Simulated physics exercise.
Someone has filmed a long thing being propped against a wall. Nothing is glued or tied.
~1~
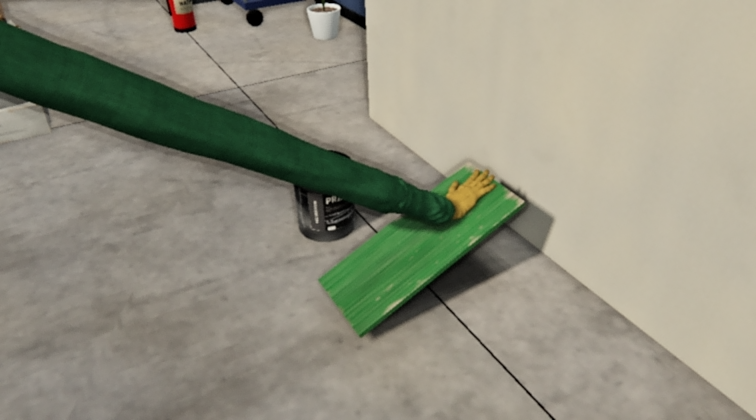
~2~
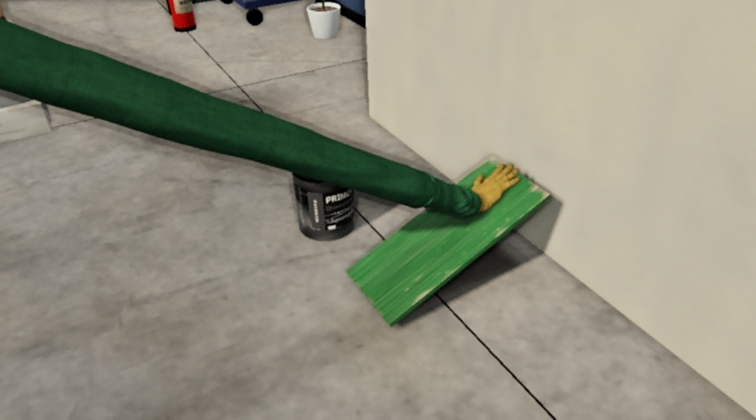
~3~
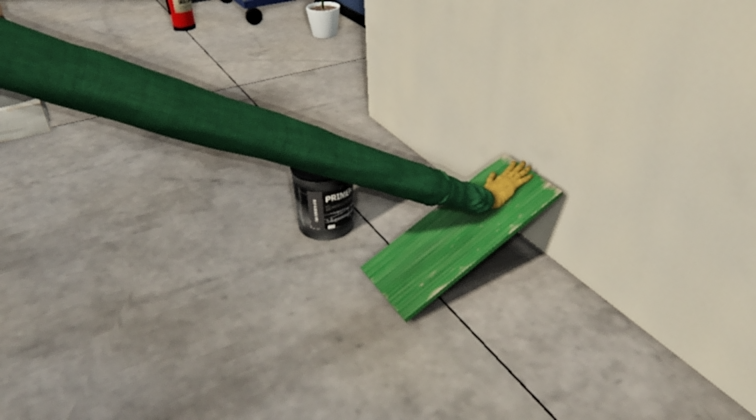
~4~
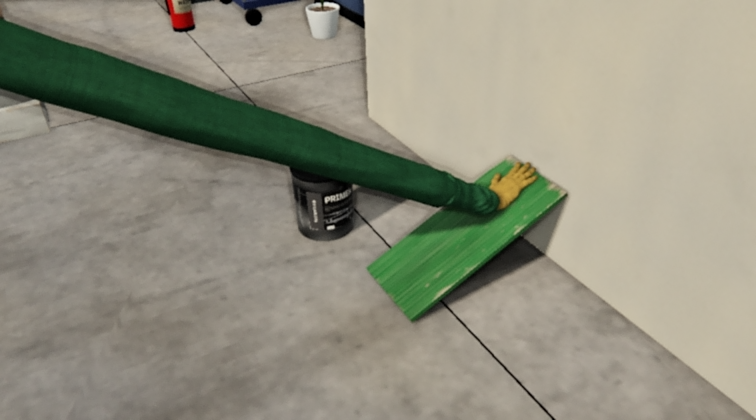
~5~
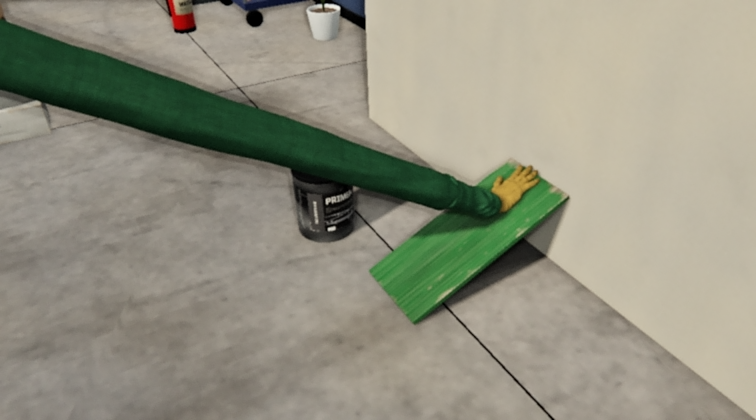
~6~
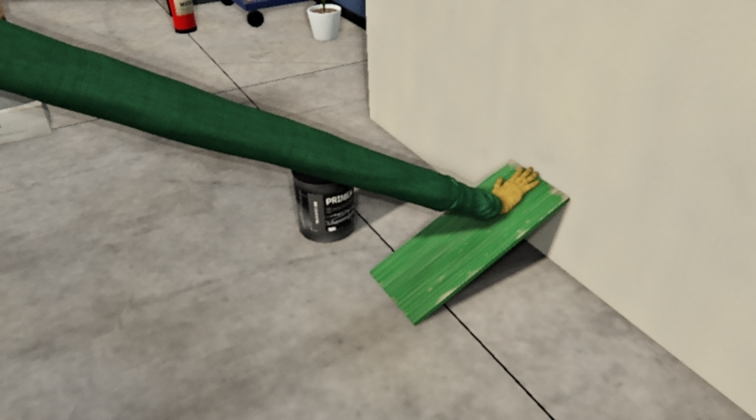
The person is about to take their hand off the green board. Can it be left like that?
Outcome: The board slides down.
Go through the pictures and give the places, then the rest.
In the first frame, not yet at the wall; green board (419, 244).
In the second frame, not yet at the wall; green board (445, 235); black pail (325, 195).
In the third frame, not yet at the wall; green board (458, 232); black pail (324, 195).
In the fourth frame, not yet at the wall; green board (464, 233); black pail (324, 195).
In the fifth frame, propped up under the hand; green board (466, 236); black pail (324, 197).
In the sixth frame, propped up under the hand; green board (467, 237); black pail (325, 197).
Then, 0.20 s past the last view, green board sunk by 4° near (464, 243).
Then, 0.30 s past the last view, green board sunk by 18° near (459, 262).
Then, 0.40 s past the last view, green board sunk by 25° near (457, 271).
Finally, moved from the start, green board; black pail still in place. Final places as the last picture's camera would see them, green board near (457, 272). The board slips out.
